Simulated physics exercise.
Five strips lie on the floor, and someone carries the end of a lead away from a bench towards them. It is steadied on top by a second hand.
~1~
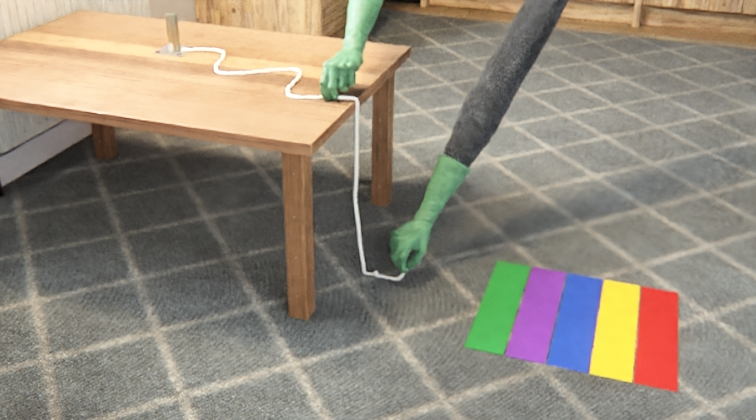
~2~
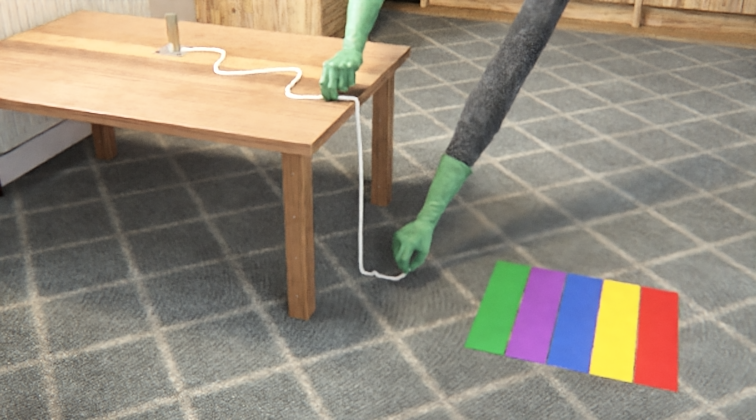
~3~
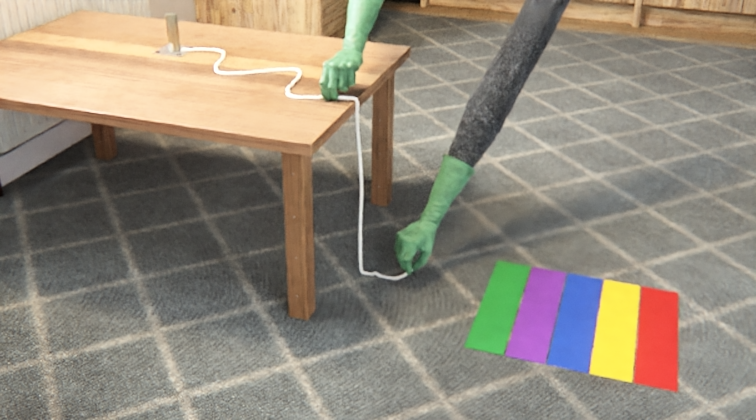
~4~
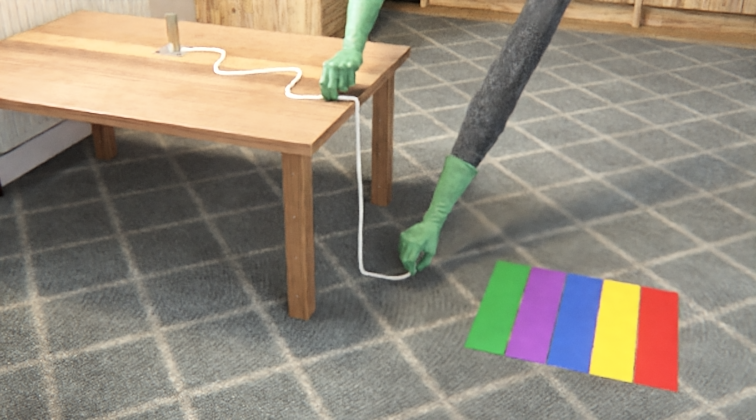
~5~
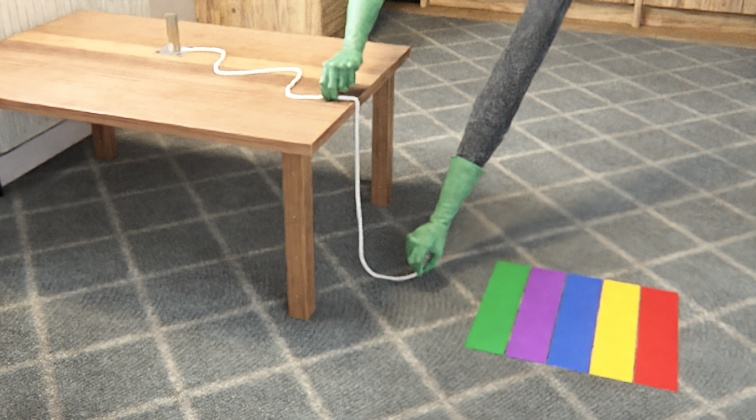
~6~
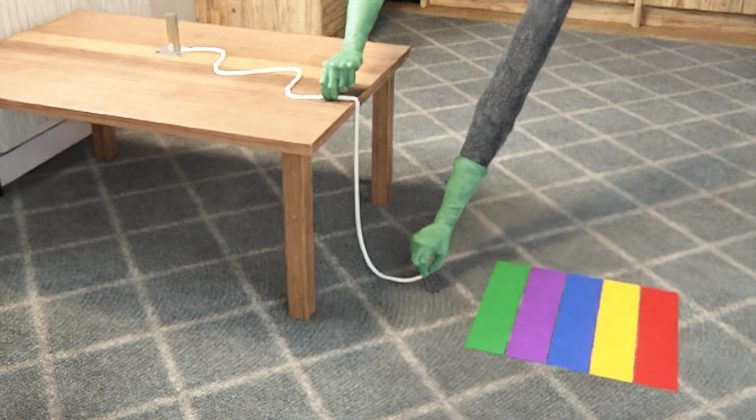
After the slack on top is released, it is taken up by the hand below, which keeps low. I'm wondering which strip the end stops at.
It stops at the red strip.
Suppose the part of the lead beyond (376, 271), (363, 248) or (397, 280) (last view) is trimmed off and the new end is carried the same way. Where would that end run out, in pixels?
About (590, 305), then (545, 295), then (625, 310).
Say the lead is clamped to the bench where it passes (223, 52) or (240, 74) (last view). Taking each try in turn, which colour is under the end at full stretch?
Red; yellow.
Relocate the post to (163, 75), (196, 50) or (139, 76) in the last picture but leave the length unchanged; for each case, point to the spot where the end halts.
Roughly (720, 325), (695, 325) and (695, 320), try by try.
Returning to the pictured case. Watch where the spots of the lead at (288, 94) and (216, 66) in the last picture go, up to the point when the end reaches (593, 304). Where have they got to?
(370, 125) and (245, 66).
Soon after, end near (593, 304); over blue.
Then, end near (641, 313); over red.
At full stretch, end near (670, 318); over red. The red one.
